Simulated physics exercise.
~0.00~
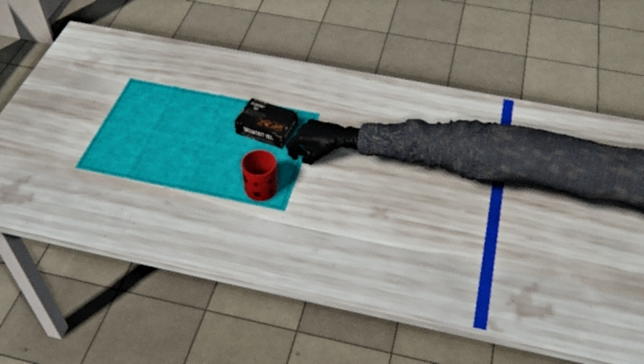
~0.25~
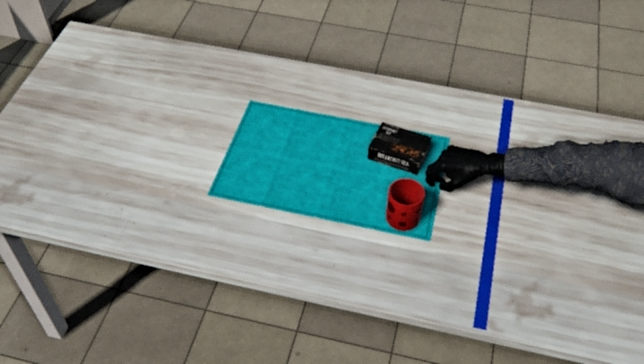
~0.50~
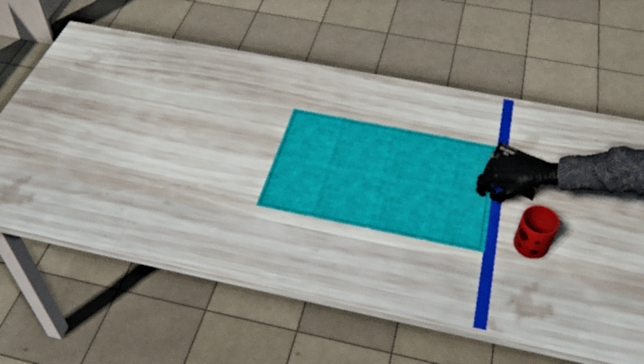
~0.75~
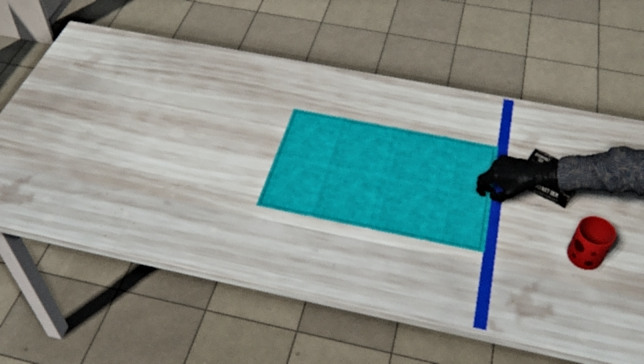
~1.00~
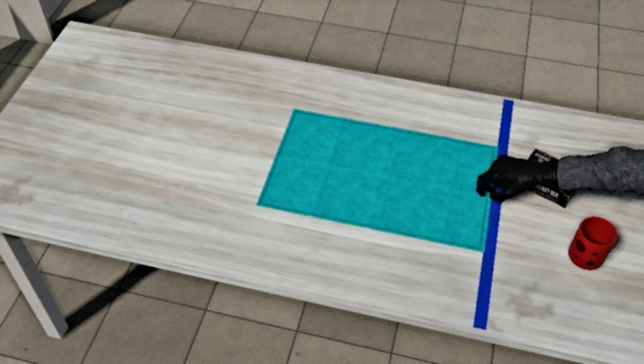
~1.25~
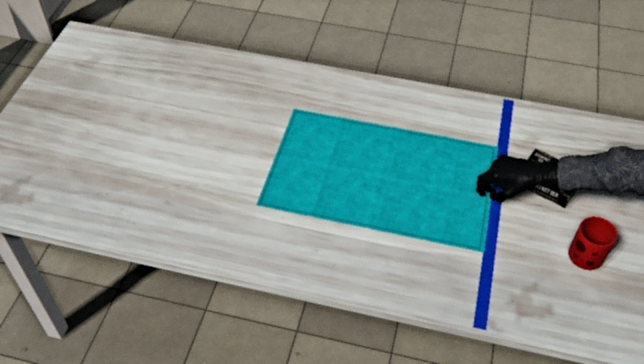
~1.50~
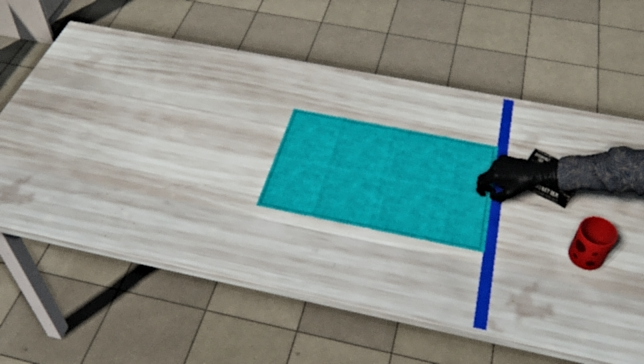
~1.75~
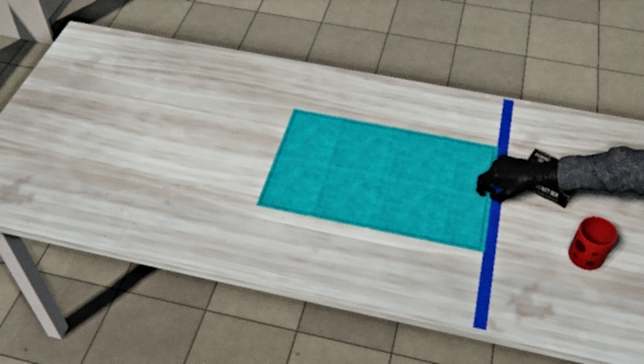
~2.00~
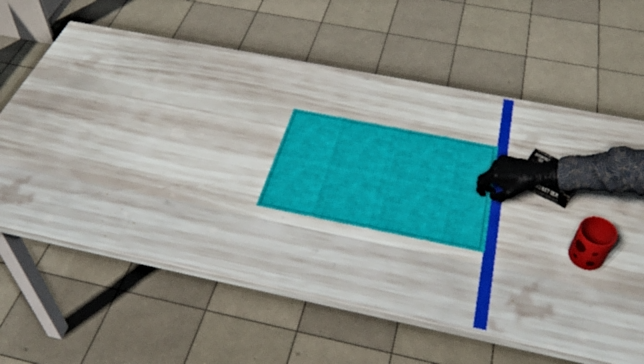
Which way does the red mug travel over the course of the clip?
The red mug travels to the right, first riding on the turquoise cloth and then sliding off it past the blue strip.
